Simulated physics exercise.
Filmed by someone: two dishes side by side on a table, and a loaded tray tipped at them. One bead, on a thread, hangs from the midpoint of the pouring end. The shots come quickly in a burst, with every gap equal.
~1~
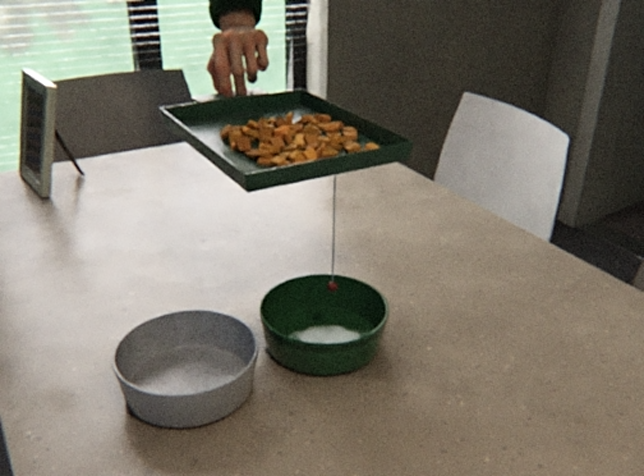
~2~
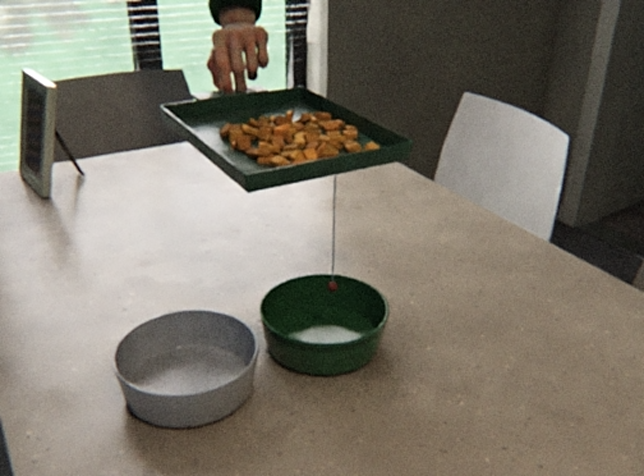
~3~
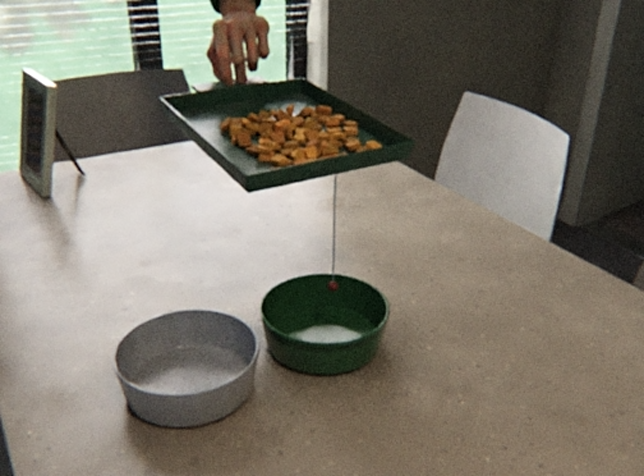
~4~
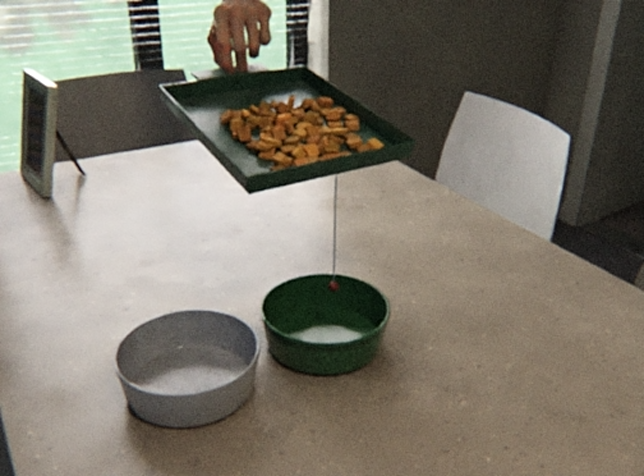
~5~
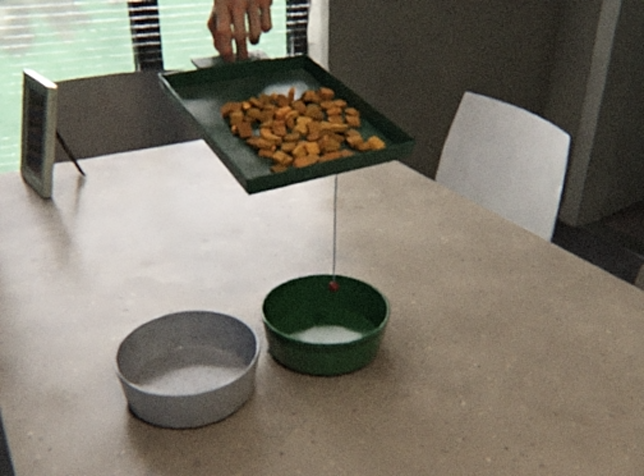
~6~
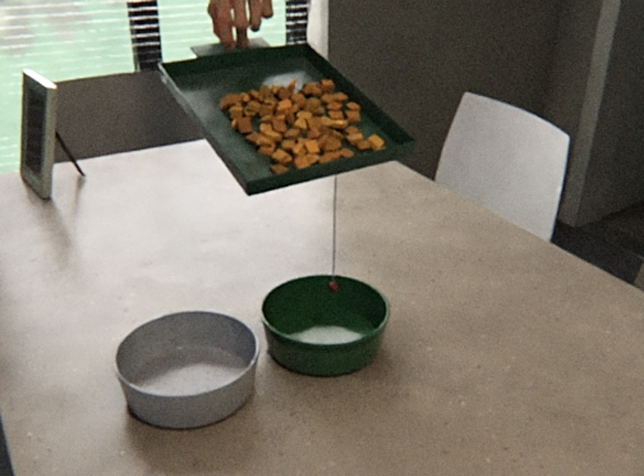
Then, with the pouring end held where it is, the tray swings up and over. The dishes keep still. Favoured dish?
Dish on the right.
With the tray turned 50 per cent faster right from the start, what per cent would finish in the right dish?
It would be close to 40 per cent.
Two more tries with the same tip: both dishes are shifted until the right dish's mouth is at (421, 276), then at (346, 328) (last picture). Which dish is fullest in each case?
In order of the tries: The dish on the left side, then the dish on the right side.
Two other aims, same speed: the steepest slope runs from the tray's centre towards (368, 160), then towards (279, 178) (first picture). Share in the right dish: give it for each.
About 20 and 50 per cent.
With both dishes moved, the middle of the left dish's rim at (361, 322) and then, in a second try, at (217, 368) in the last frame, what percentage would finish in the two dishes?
Roughly 70 %, then roughly 80 %.
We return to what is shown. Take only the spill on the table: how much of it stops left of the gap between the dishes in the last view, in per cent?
That's roughly 10 per cent of the pieces.
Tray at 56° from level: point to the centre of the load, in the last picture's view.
In the last view, the load is centred near (319, 135).
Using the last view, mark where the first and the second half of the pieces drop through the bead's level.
First part (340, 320), rest (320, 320).
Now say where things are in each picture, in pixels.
In the first frame, corners of the pouring end near (247, 172) and (409, 141), level; middle of the load near (288, 137), cereal squares; left dish near (215, 405); right dish near (358, 354); bead on its thread near (332, 287).
In the second frame, corners of the pouring end near (247, 173) and (410, 141), level; middle of the load near (288, 136).
In the third frame, corners of the pouring end near (248, 173) and (410, 140), tipped barely, lowest at the left corner; middle of the load near (289, 132).
In the fourth frame, corners of the pouring end near (249, 175) and (412, 140), tipped a little, lowest at the left corner; middle of the load near (289, 126).
In the fifth frame, corners of the pouring end near (249, 177) and (412, 140), tipped a little, lowest at the left corner; middle of the load near (290, 121).
In the sixth frame, corners of the pouring end near (249, 179) and (413, 140), tipped clearly, lowest at the left corner; middle of the load near (290, 116); left dish near (216, 405); right dish near (359, 354).
Shortly afterwards, tray tipped steeply; the whole lot on the tray.
Next, tray tipped right over; the bulk on the tray; a little in the right dish; a little outside both; a little in the air.
Some moments later, tray tipped past a quarter turn; only a few in the left dish; near half in the right dish; near half outside both.
In the end, tray tipped past a quarter turn; only a few in the left dish; near half in the right dish; near half outside both.
